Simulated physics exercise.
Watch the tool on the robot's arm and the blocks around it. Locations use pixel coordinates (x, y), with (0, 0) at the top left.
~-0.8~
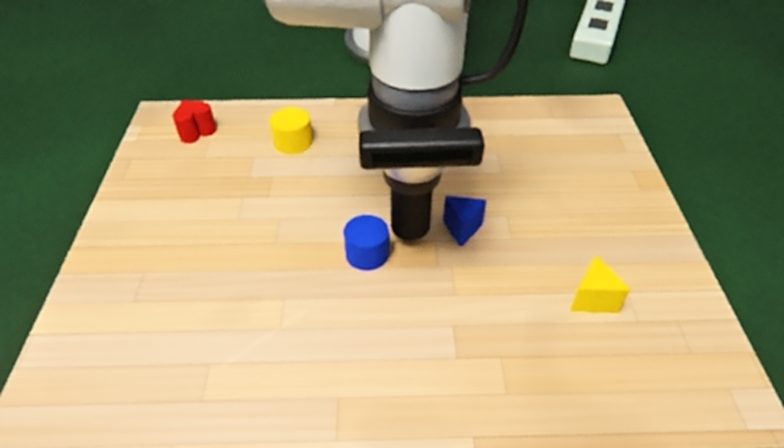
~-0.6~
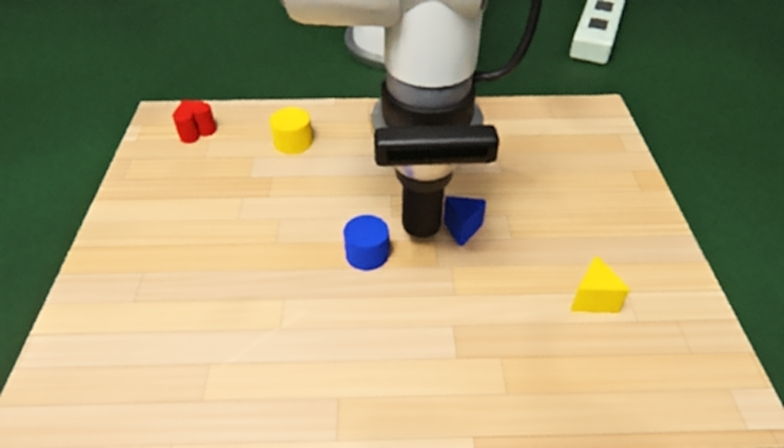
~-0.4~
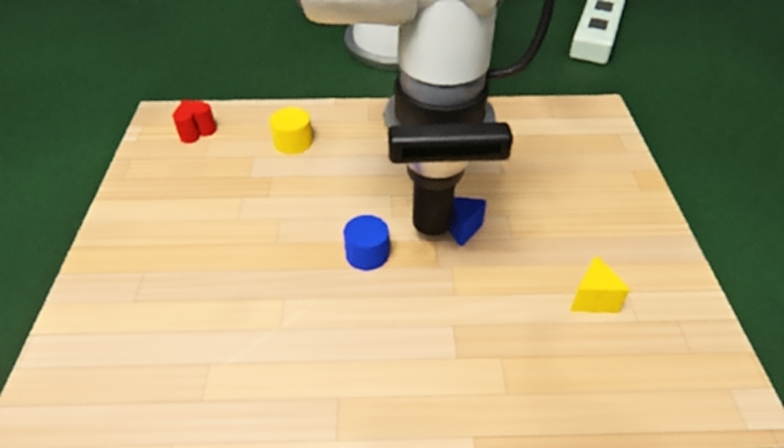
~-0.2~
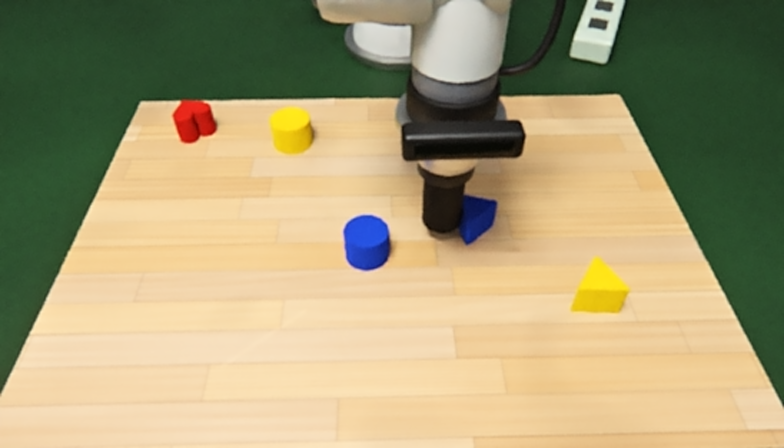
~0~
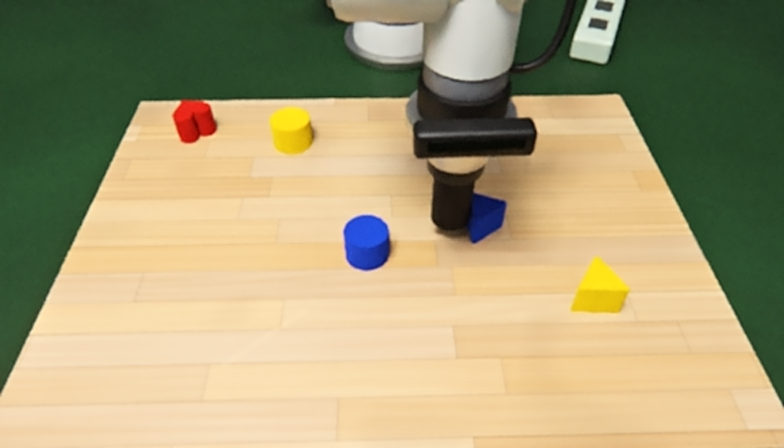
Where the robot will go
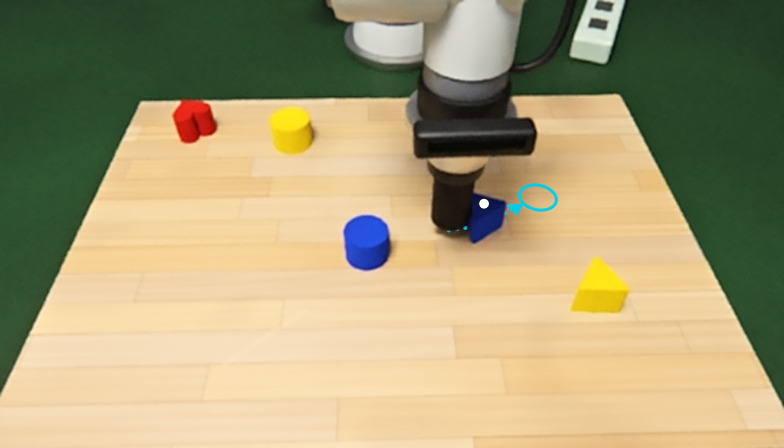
The robot arm's black tool moves right and pushes the blue triangular block slightly right.
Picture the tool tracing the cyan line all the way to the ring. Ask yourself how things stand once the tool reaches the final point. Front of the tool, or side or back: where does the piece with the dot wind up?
At the end of the path, the tool has already lost the piece with the dot, which lies beside or behind it.
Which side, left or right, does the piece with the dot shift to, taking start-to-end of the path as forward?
Over to the right.
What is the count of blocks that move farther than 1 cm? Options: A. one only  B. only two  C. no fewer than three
It's A.
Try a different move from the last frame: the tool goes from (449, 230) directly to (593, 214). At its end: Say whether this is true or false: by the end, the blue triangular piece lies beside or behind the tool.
That is false.
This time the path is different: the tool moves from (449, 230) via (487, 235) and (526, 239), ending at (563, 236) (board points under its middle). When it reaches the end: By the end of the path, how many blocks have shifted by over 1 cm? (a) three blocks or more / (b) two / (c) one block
My pick is c.
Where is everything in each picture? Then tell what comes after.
The first picture shows tip of the tool (410, 226), middles of tops, blue round block (366, 230), blue triangular piece (465, 206).
The second picture shows tool (421, 224), nothing pushed.
The third picture shows tool (432, 221), nothing pushed.
The fourth picture shows tool (441, 219), blue triangular piece (475, 205).
The fifth picture shows tool (450, 217), blue round block (366, 230), blue triangular piece (484, 204).
The line goes from (449, 230) over (497, 216) to (538, 197); the dot is on the blue triangular piece.
The first path, step by step. One third of the way, tool (486, 210); blue triangular piece (521, 199), turned 15° clockwise.
Two thirds of the way, tool (514, 197); blue triangular piece (550, 193), turned 40° clockwise.
At the end, tool (541, 184); blue round block unmoved; blue triangular piece (568, 191), turned 70° clockwise.
